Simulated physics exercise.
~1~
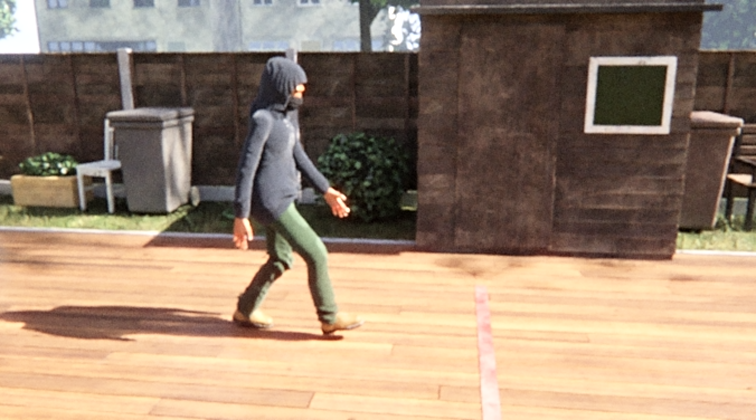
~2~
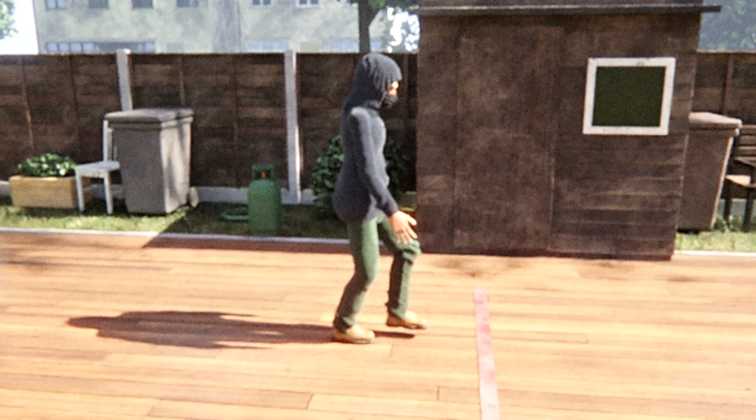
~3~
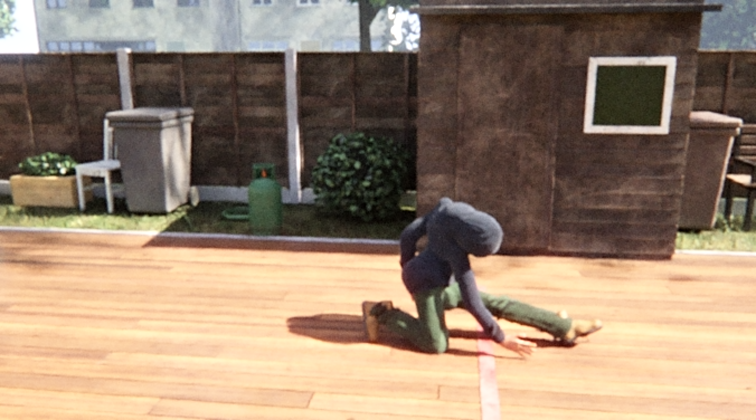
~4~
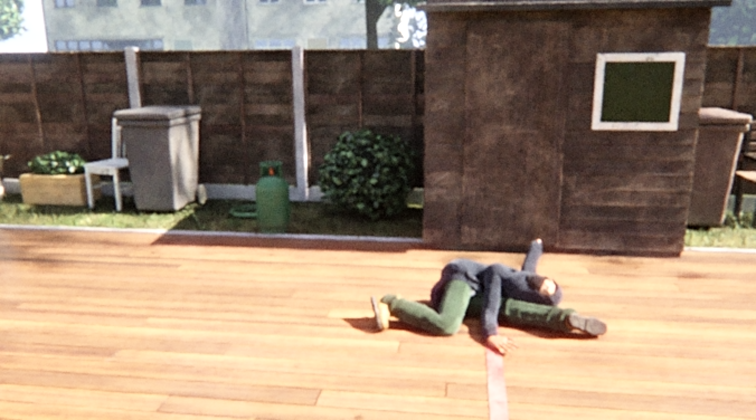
In this clip, a person in a dark hooded top and green trousers walks right across a wooden deck toward a red strip, drops low with one hand reaching down, and collapses, ending sprawled with hips short of the strip and head beyond it.
